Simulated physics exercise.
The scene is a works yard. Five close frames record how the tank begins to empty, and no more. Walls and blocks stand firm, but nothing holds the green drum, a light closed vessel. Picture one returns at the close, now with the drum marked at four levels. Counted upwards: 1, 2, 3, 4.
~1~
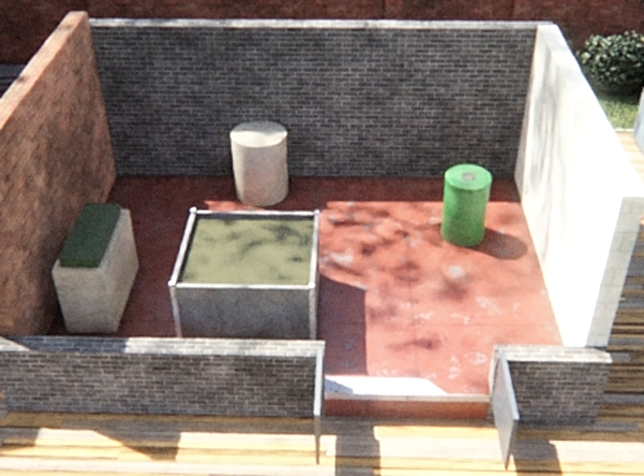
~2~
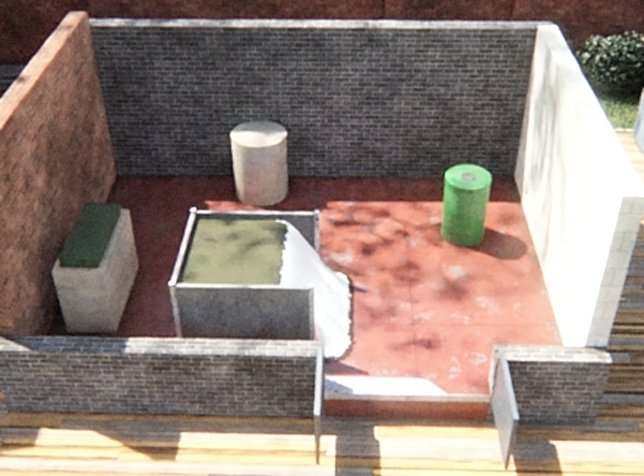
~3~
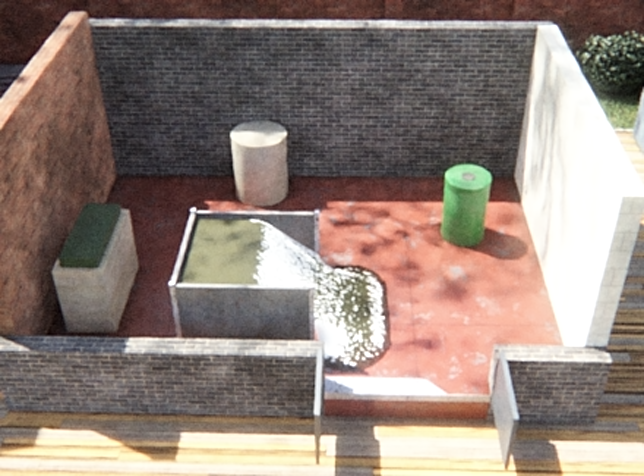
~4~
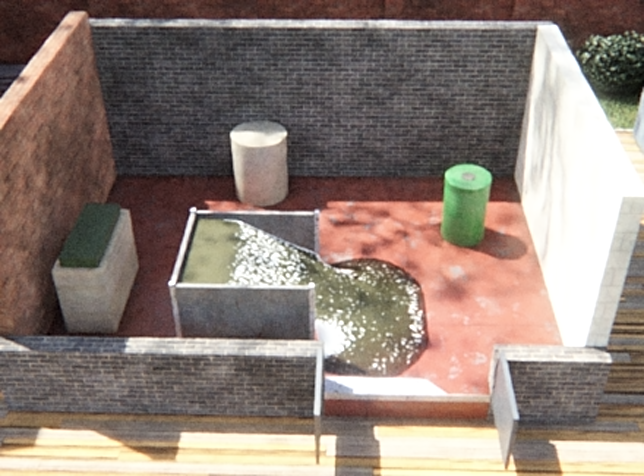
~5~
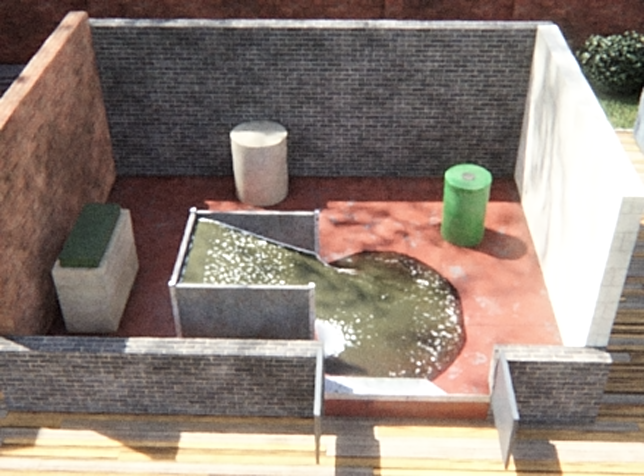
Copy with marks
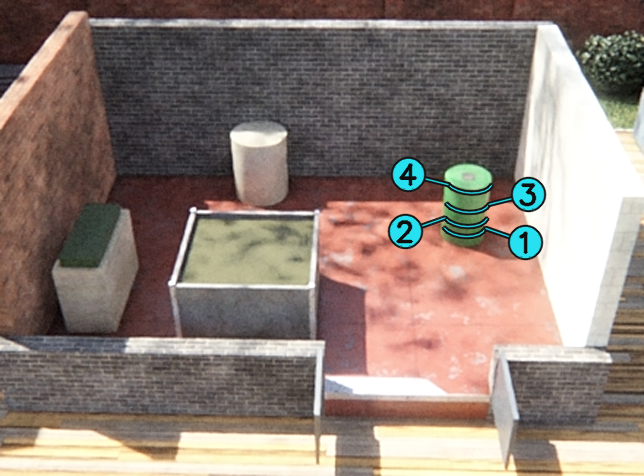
Murky green water fills a square tank in a walled yard, then pours out over the tank's right side in a pale, foaming sheet. It lands on the red floor and spreads rightward in a widening, glinting pool toward the green drum, while the level in the tank drops.
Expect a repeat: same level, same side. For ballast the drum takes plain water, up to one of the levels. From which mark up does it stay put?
Choose 2.
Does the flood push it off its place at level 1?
Yes, that goes wrong.
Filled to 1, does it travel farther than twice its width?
No, less.
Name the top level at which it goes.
The answer is 1.
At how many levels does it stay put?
Three.
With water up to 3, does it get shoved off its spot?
No.
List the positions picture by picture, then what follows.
In the first picture, lid of the green drum at (469, 176); tank full, its middle at (249, 252); open gate at (409, 346).
In the second picture, 3 % of the ground under water, its edge towards the drum at (339, 275).
In the third picture, 6 % of the ground under water, its edge towards the drum at (364, 270).
In the fourth picture, 10 % of the ground under water, its edge towards the drum at (393, 267).
In the fifth picture, lid of the green drum at (469, 176); 16 % of the ground under water, its edge towards the drum at (412, 259).
In cyan, 1 at (466, 236); 2 at (467, 226); 3 at (469, 212); 4 at (471, 193); from the bottom up 1, 2, 3, 4.
Choosing 1, it is pushed about half its own width away.
Choosing 2, it does not move.
Choosing 3, it does not move.
Choosing 4, it does not move.
